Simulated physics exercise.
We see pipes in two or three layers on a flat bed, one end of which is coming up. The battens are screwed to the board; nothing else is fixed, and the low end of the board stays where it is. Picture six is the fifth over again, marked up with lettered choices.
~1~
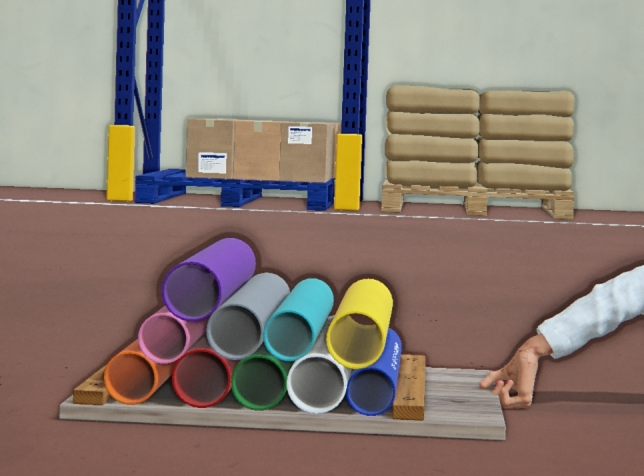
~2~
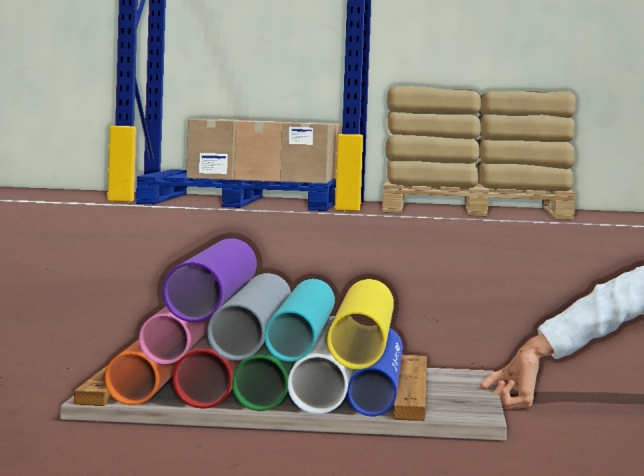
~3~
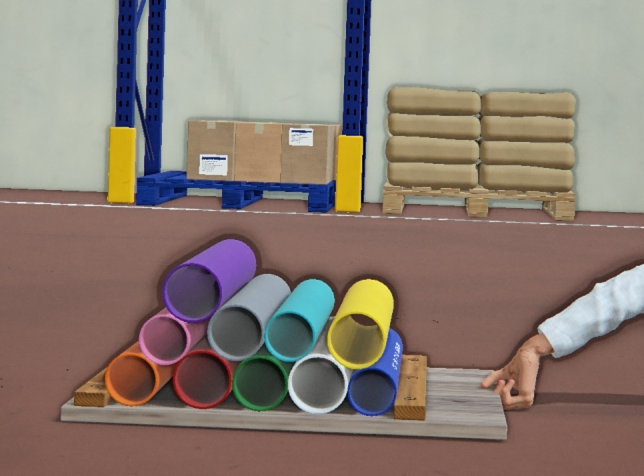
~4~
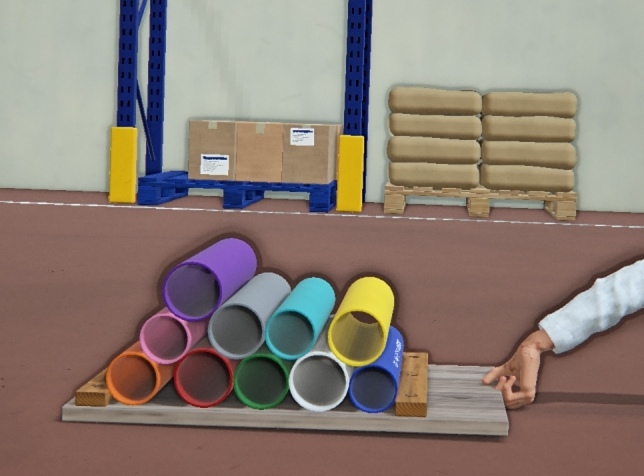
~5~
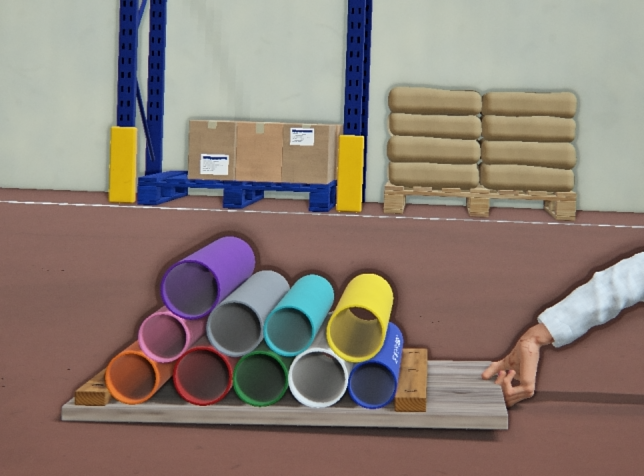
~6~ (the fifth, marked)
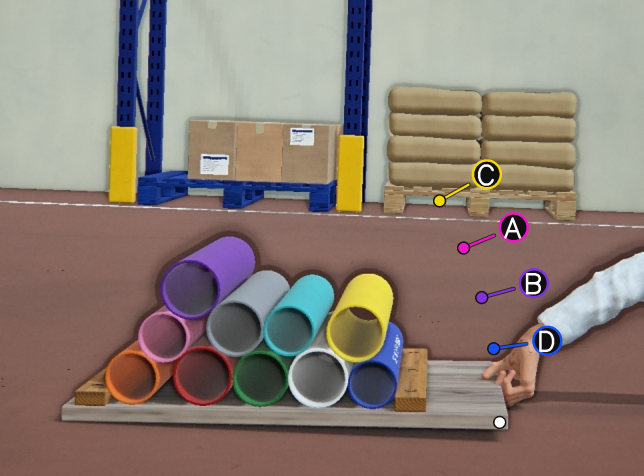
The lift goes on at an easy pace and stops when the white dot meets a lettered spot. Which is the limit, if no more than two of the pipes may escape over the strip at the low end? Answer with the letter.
Raise it to A.
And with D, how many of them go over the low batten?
It comes to none.
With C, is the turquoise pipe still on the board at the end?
The turquoise pipe: No.
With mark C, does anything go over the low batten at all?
Yes, at C.
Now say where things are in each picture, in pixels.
Yellow pipe (355, 340); grey pipe (235, 331); turquoise pipe (289, 336), in the first frame.
Turquoise pipe (290, 336); purple pipe (193, 292), in the second frame.
Board (297, 387); blue pipe (372, 392); yellow pipe (357, 340); white pipe (318, 384), in the third frame.
Board (298, 385); orange pipe (132, 379); red pipe (203, 378), in the fourth frame.
Board (298, 382); orange pipe (132, 378); red pipe (202, 376), in the fifth frame.
On the marked copy, A at (463, 248); B at (482, 298); C at (440, 201); D at (494, 349); the white dot at (500, 423).
Following A. Soon after the start, board at 16°.
Later, board at 25°.
In the end, board at 25°, two over the low batten (pink, purple).
As for the rest, B none over the low batten; C four over the low batten (pink, grey, turquoise, purple); D none over the low batten.
